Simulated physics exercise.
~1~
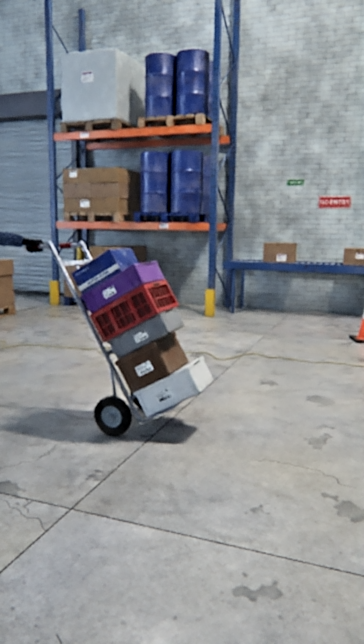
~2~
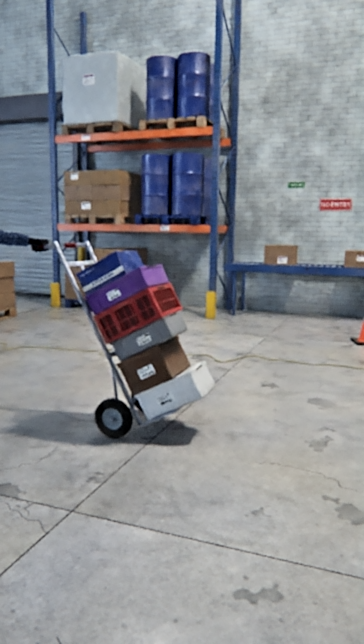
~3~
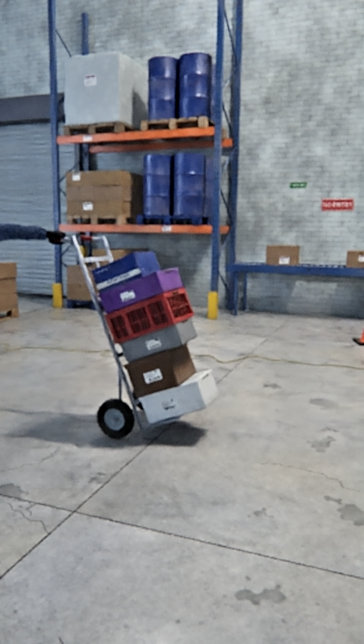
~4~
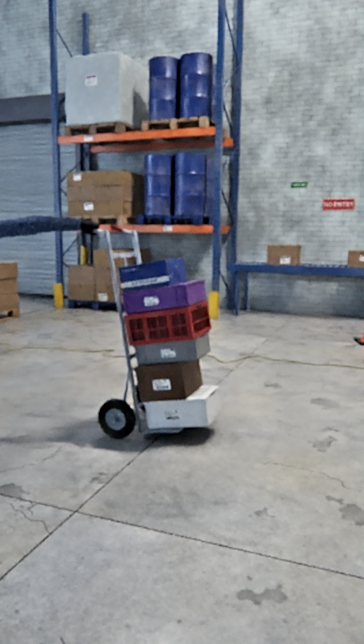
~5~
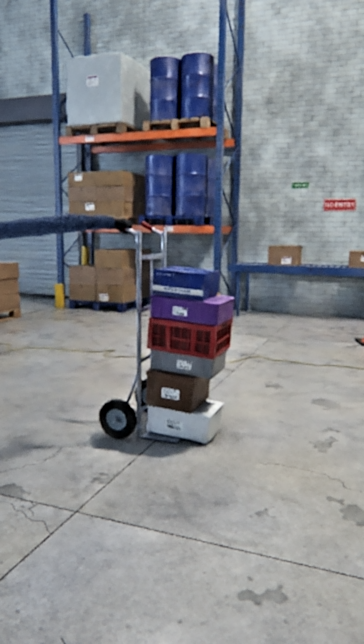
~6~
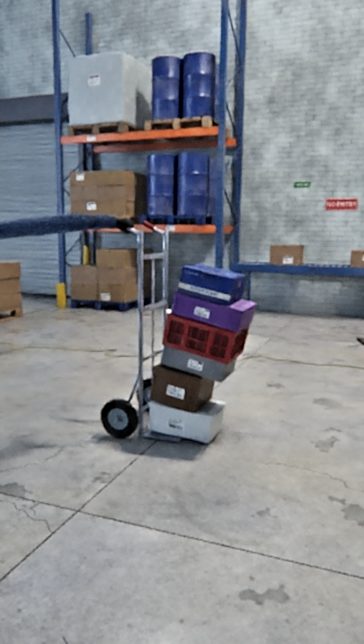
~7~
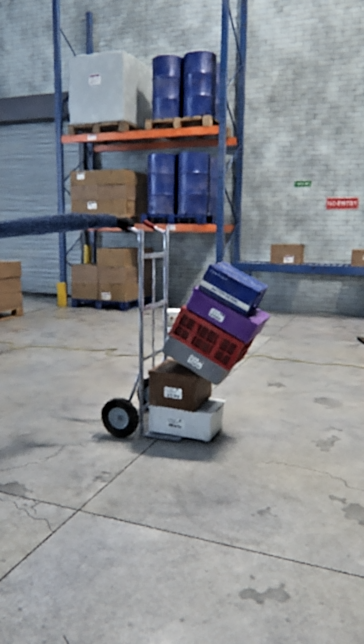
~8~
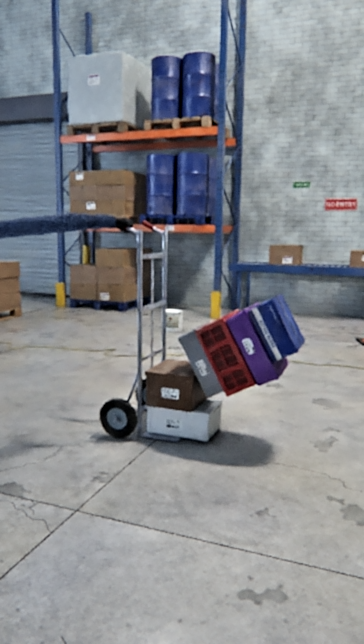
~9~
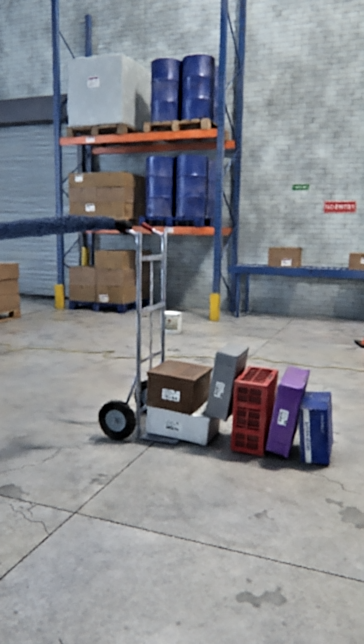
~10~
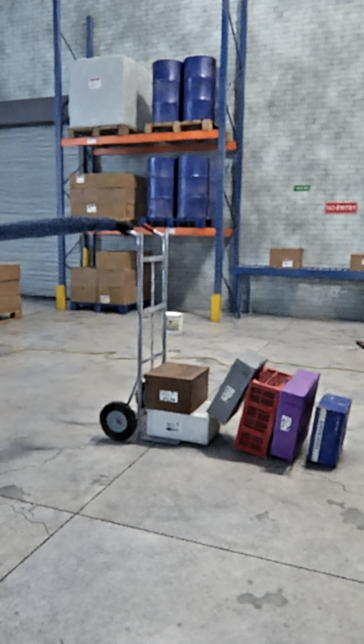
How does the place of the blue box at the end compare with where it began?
At the start the blue box sits on top of the stack on the leaning sack truck. By the end it is on the floor, farthest to the right of the fallen items.
An arm tips a loaded sack truck upright, and the top four items topple rightward onto the floor.
